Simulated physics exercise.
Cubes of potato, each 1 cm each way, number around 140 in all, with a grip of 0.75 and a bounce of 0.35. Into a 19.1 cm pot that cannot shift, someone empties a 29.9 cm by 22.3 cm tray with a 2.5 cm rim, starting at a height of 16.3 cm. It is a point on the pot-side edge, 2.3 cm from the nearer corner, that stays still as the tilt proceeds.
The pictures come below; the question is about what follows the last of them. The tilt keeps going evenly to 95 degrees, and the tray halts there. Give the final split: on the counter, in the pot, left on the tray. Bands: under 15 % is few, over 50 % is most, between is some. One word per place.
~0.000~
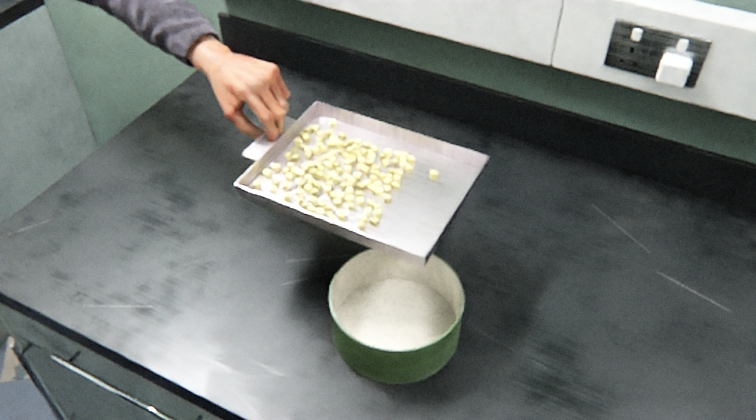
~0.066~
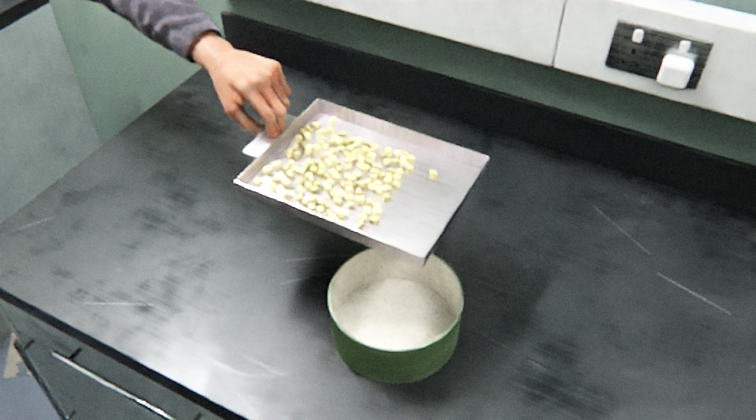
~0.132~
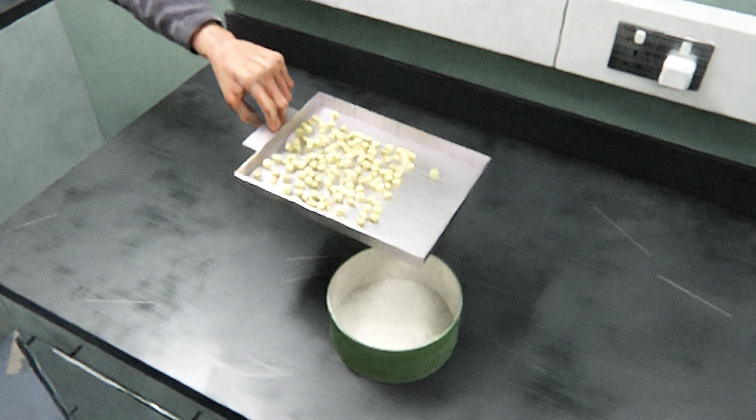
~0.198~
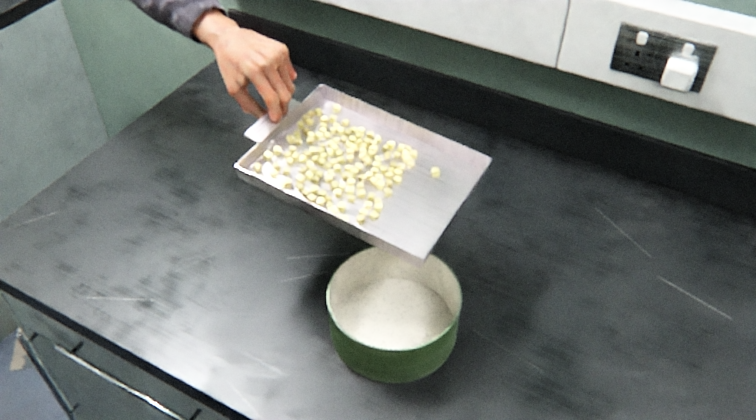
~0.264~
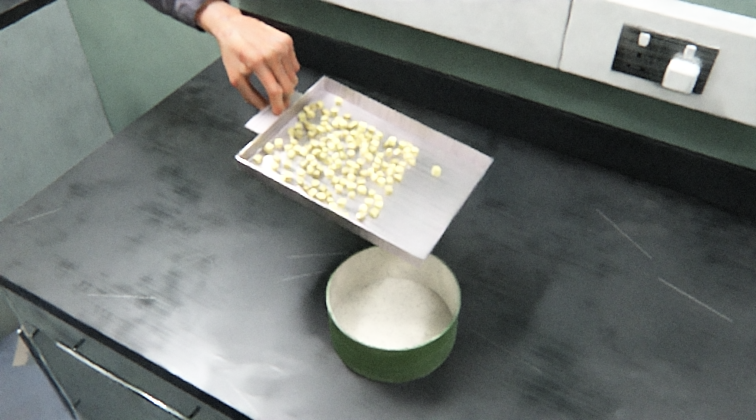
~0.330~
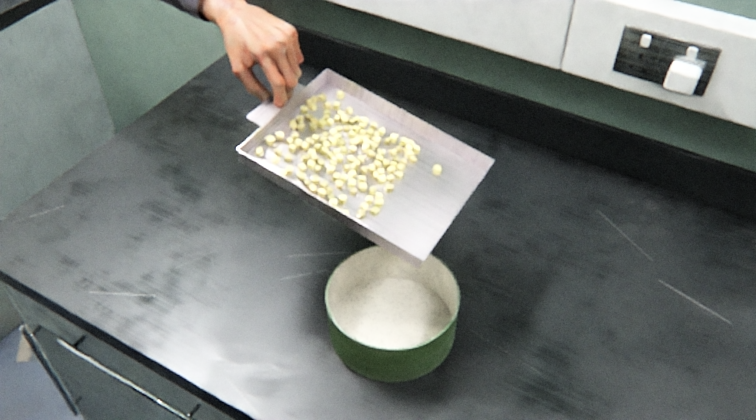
Counter: Most, pot: Few, left on the tray: Some.
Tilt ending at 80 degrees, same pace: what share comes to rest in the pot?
I'd say close to 0 percent.
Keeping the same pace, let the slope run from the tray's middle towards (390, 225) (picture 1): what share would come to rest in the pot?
Something like 60 per cent of the pieces.
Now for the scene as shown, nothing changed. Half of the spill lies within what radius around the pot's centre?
Some 18 cm, give or take.
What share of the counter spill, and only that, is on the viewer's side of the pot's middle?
Share: Roughly 10 %.
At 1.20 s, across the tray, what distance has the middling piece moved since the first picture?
About 17 cm.
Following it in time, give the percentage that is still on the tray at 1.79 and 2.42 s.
First 75, then 40.
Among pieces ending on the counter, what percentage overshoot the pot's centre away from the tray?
I'd put it close to 100 per cent.
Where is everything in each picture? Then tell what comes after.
The first frame shows tray tilt 0 degrees, front corners at (237, 183) and (424, 255); middle of the pieces at (339, 171); pot at (396, 294).
The second frame shows tray tilt 1 degrees, front corners at (237, 180) and (423, 255); middle of the pieces at (340, 170).
The third frame shows tray tilt 3 degrees, front corners at (237, 173) and (423, 256), lowest corner right front; middle of the pieces at (340, 166).
The fourth frame shows tray tilt 6 degrees, front corners at (238, 165) and (423, 256), lowest corner right front; middle of the pieces at (341, 160).
The fifth frame shows tray tilt 9 degrees, front corners at (239, 157) and (422, 257), lowest corner right front; middle of the pieces at (342, 155).
The sixth frame shows tray tilt 12 degrees, front corners at (240, 149) and (422, 258), lowest corner right front; middle of the pieces at (344, 150); pot at (393, 293). Its pace works out near 45 degrees a second.
Then, at 1.20 s, tilt 50 degrees; the tray holds 95 %, the pot 0 %.
After 1.79 s, tilt 76 degrees; the tray holds 75 %, the pot 0 %.
Then, at 2.42 s, tilt 95 degrees; the tray holds 40 %, the pot 0 %.
In the end, at 3.7 s, counter 70 %, pot 5 %, tray 25 %.
